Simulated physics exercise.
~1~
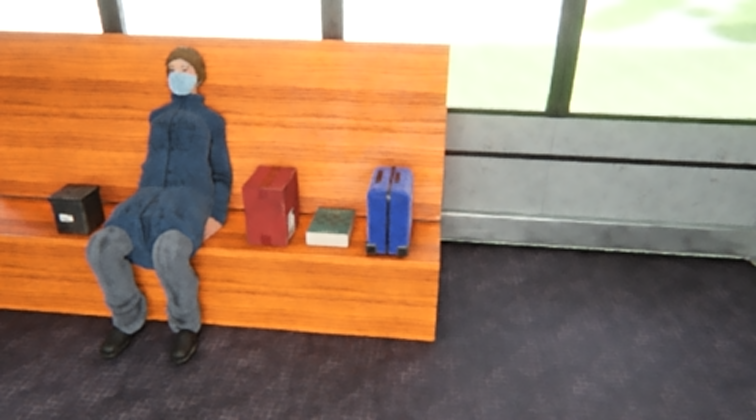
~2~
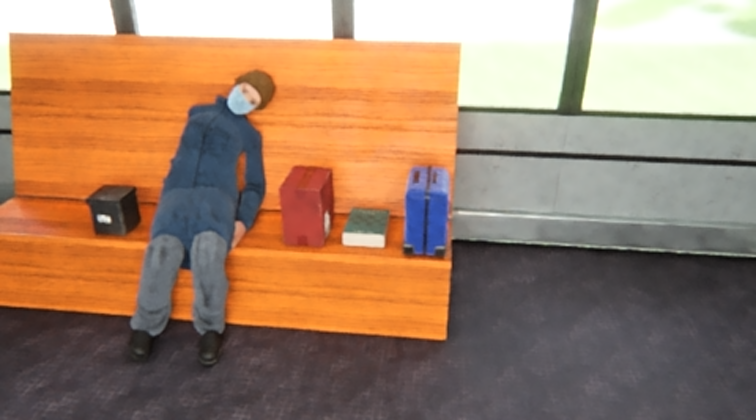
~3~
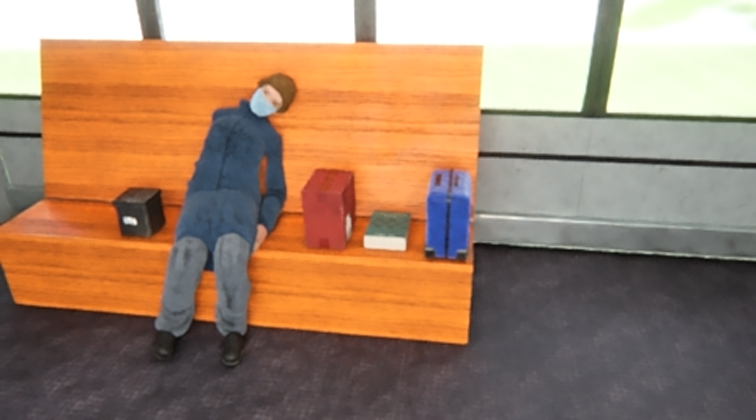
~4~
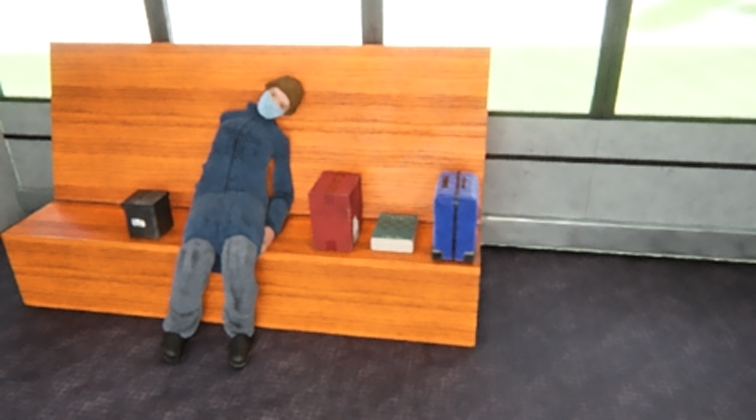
A masked passenger in a dark blue coat and brown hat slumped over to the right on a wooden bench, legs shifting as they sagged, and ended up leaning there, with the black box, red pack, green-and-white item and blue suitcase still upright on the seat.
